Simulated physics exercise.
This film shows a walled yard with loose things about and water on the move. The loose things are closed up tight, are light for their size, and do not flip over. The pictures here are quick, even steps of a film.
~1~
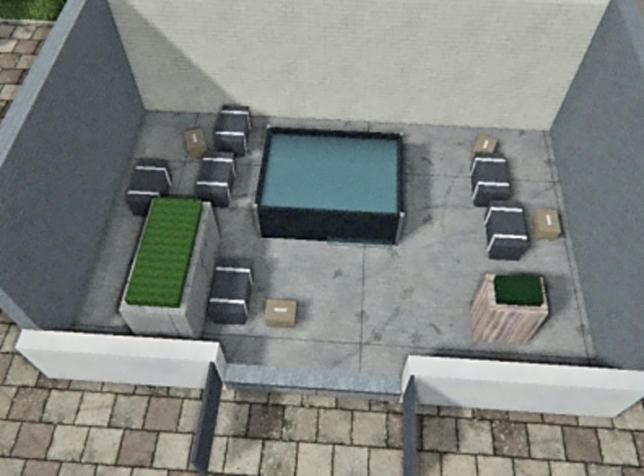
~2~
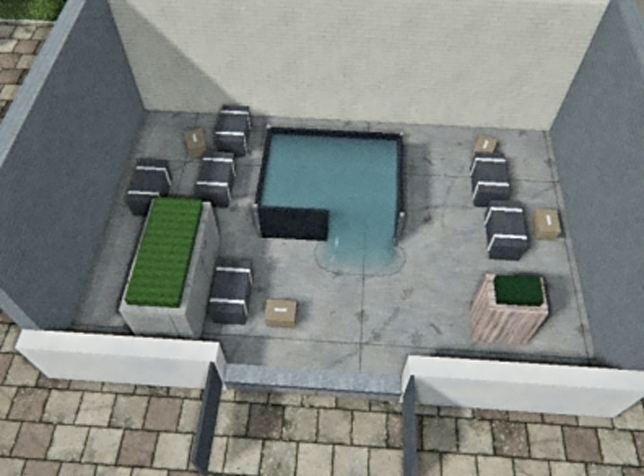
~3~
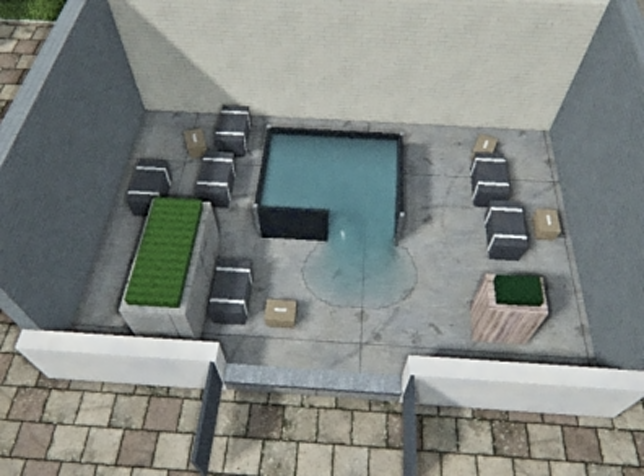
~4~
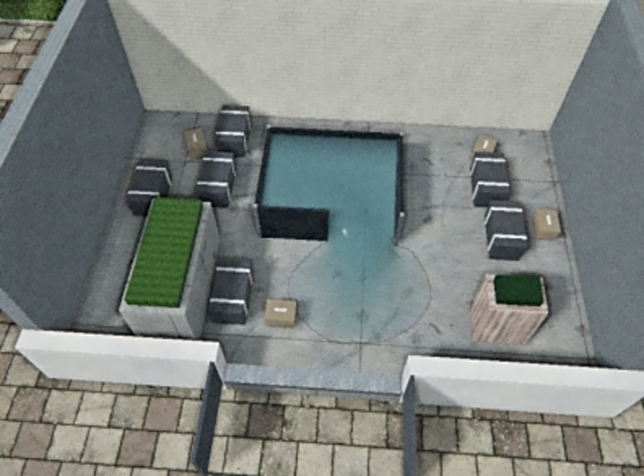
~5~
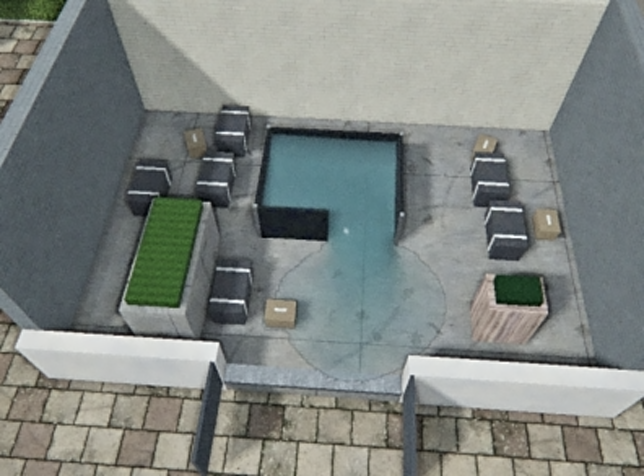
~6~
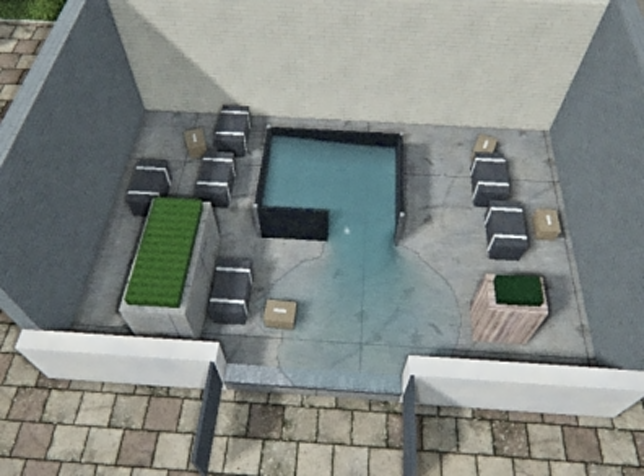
Teal water pours through an opening at the front right of a dark-walled tank and spreads in a thin, widening round sheet over the grey floor toward the gap in the low white front wall. Around it in the walled yard, seen from high above, dark strapped trunks, small tan boxes, a long grass-topped planter at left and a smaller wooden one at right stay still. The camera holds steady.
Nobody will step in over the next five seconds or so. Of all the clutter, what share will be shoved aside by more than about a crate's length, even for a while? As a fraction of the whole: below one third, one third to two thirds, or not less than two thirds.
The fraction is below one third.
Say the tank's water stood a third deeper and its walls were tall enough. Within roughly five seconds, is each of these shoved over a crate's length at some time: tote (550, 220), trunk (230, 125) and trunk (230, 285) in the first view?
Object 1: Covered it. Object 2: Didn't cover it. Object 3: Didn't cover it.
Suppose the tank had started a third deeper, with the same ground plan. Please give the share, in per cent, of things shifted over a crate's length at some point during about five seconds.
I'd put it near 50 out of a hundred.
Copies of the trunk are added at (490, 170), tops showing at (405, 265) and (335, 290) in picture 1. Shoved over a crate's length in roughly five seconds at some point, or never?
Well, one then the other: Carried that far, carried that far.
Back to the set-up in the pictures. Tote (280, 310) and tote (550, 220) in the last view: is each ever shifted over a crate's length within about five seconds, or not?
Got that far, got that far.
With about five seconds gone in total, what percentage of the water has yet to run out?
Roughly 56 in a hundred.
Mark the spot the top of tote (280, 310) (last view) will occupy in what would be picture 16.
It should be near (234, 346).
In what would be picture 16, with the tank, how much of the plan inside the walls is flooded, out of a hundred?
Near 35 %.
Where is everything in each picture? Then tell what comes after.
In the first picture, a tote at (281, 310) rests on the ground; a trunk at (508, 223), on the bottom; 0 of 10 have shifted.
In the second picture, a tote at (281, 310) rests on the ground; a trunk at (508, 223) rests on the ground; 0 of 10 have shifted.
In the third picture, a tote at (281, 310), on the bottom; a trunk at (508, 223), on the bottom; 0 of 10 have shifted.
In the fourth picture, a tote at (281, 310), on the bottom; a trunk at (508, 223), on the bottom; 0 of 10 have shifted.
In the fifth picture, a tote at (281, 310) rests on the ground; a trunk at (508, 223) rests on the ground; 0 of 10 have shifted.
In the sixth picture, a tote at (280, 311) rests on the ground; a trunk at (508, 223) rests on the ground; 0 of 10 have shifted.
A moment on, 0 of 10 are well off their spots; 0 afloat.
Next, 1 of 10 are well off their spots; 0 afloat.
Later, 1 of 10 are well off their spots; 0 afloat.
In the end, 3 of 10 are well off their spots, and 3 have been at some point; 1 afloat.
